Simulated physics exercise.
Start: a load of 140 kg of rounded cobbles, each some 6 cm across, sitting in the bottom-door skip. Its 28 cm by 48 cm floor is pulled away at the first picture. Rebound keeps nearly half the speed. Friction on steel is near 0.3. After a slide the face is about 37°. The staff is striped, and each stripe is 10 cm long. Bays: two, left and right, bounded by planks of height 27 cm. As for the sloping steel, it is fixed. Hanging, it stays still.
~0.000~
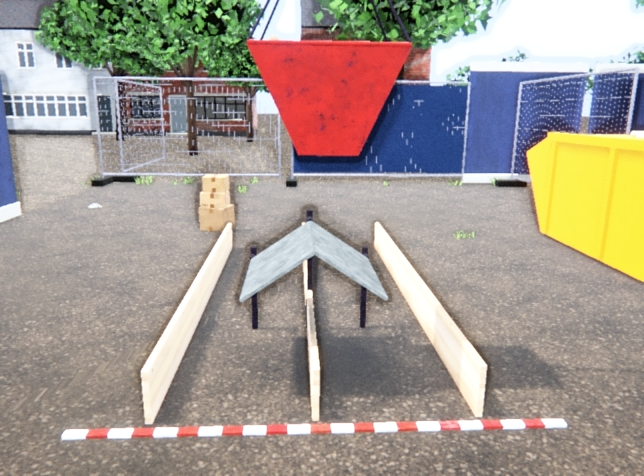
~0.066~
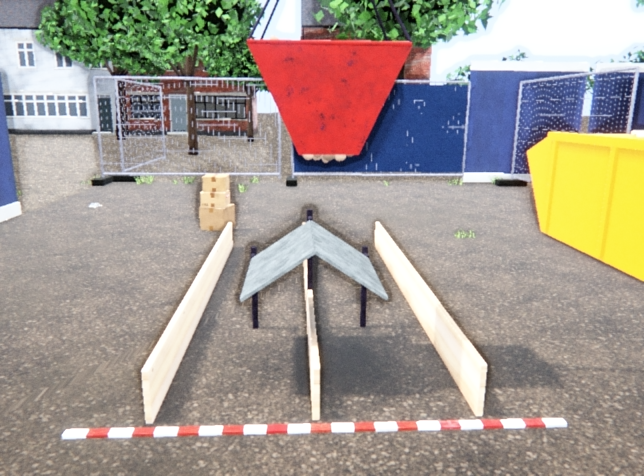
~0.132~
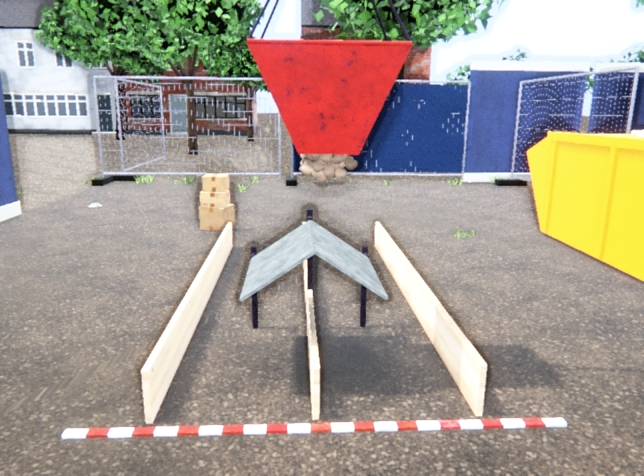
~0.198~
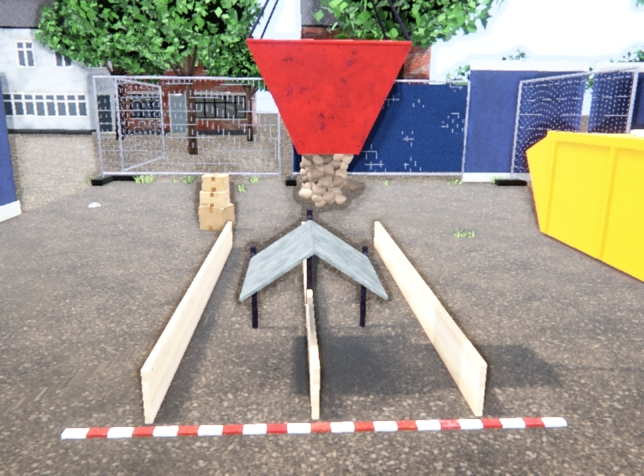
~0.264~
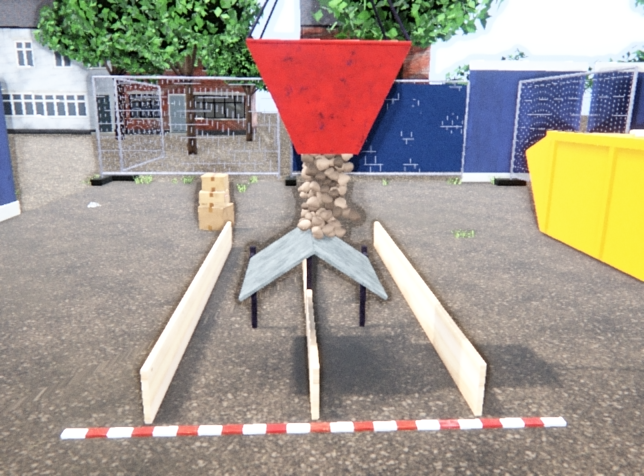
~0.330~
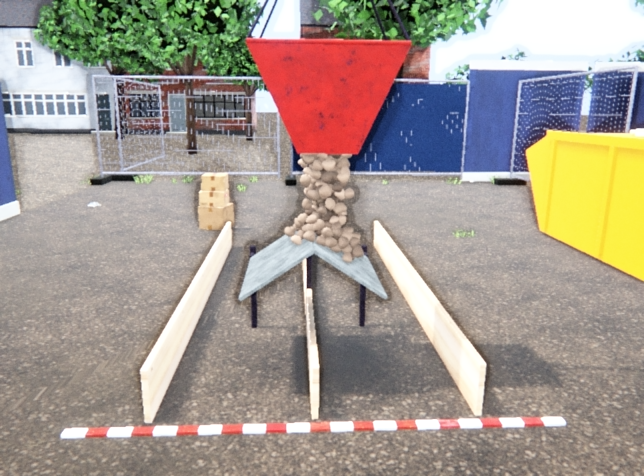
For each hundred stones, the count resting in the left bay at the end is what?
It is about 20.
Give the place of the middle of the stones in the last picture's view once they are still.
Their centre ends up around (407, 353).
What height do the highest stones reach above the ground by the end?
About 24 cm.
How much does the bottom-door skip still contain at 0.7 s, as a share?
I'd put it near 15 per cent.
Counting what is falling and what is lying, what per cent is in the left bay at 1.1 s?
Near 15 percent at that time.
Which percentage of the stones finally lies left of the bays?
Share of load: Near 0 %.
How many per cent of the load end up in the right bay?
About 80 per cent.
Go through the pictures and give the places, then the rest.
The outlet is at (329, 145); nothing has dropped yet, in the first frame.
The outlet is at (329, 144); 3 % is out, in the second frame.
Outlet at (329, 144), the stream shows down to (324, 173); 91 % still inside, in the third frame.
Outlet at (329, 144), the stream shows down to (323, 198); 82 % still inside, in the fourth frame.
Outlet at (328, 144), the stream shows down to (322, 230); 75 % still inside, in the fifth frame.
Outlet at (328, 143), the stream shows down to (348, 249); 66 % still inside, in the sixth frame.
After 0.7 s, 17 % in the bottom-door skip, 38 % on the steel, 7 % falling or lying in the left bay, 38 % falling or lying in the right bay, 1 % falling or lying right of the bays; the stones farthest right are at (460, 333).
After 1.1 s, 0 % in the bottom-door skip, 17 % on the steel, 15 % falling or lying in the left bay, 66 % falling or lying in the right bay, 2 % falling or lying right of the bays; the stones farthest right are at (525, 348).
After 1.7 s, 0 % in the bottom-door skip, 20 % falling or lying in the left bay, 78 % falling or lying in the right bay, 2 % falling or lying right of the bays; the stones farthest right are at (568, 336).
After 2.6 s, 0 % in the bottom-door skip, 20 % falling or lying in the left bay, 78 % falling or lying in the right bay, 2 % falling or lying right of the bays; the stones farthest right are at (575, 334).
After 4.5 s, 0 % in the bottom-door skip, 20 % in the left bay, 78 % in the right bay, 2 % right of the bays; the stones farthest right are at (575, 334).
